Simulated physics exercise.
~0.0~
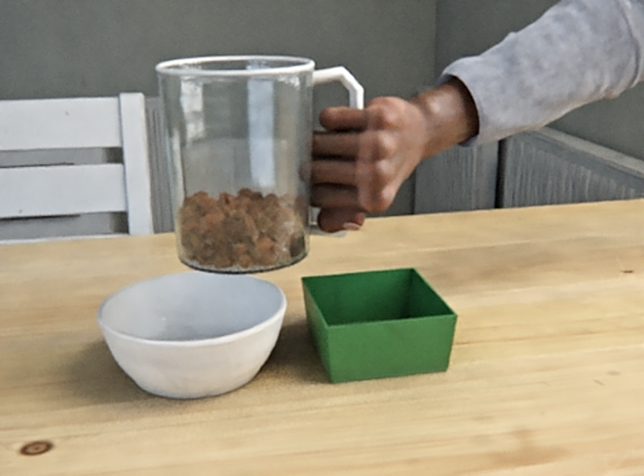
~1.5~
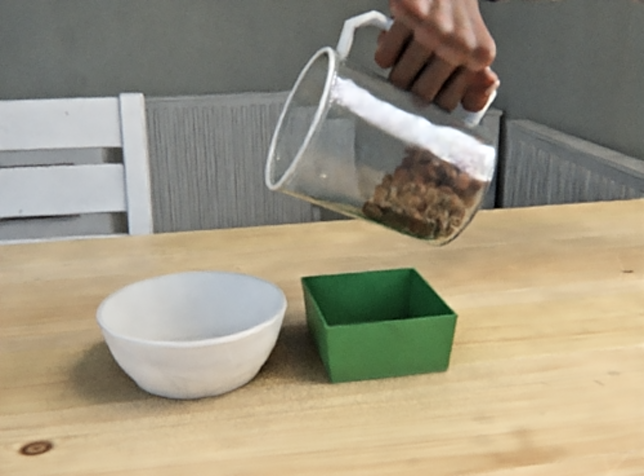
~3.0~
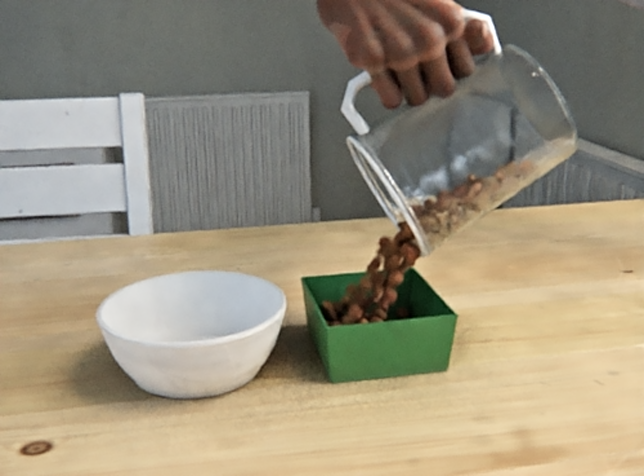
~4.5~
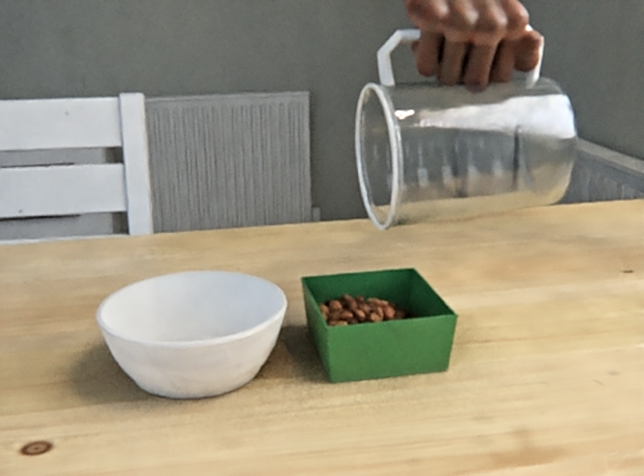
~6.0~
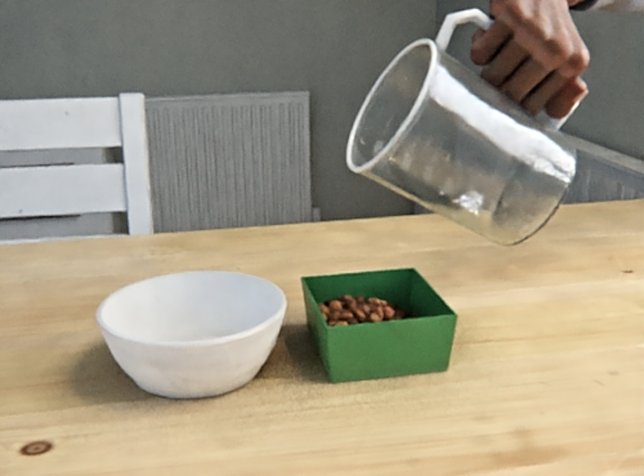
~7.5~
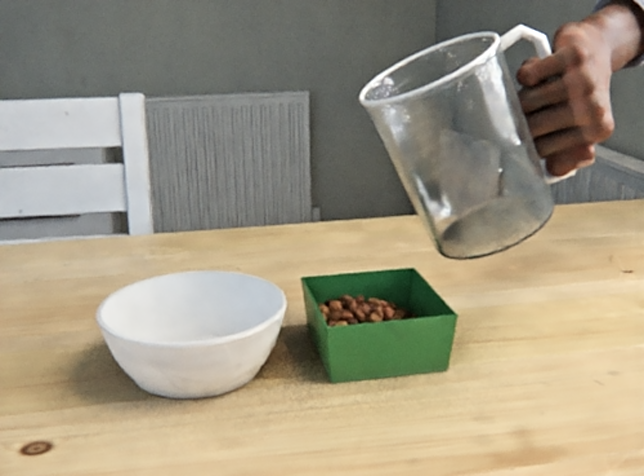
A hand tips a clear jug and pours all the brown kibble into the green tin.
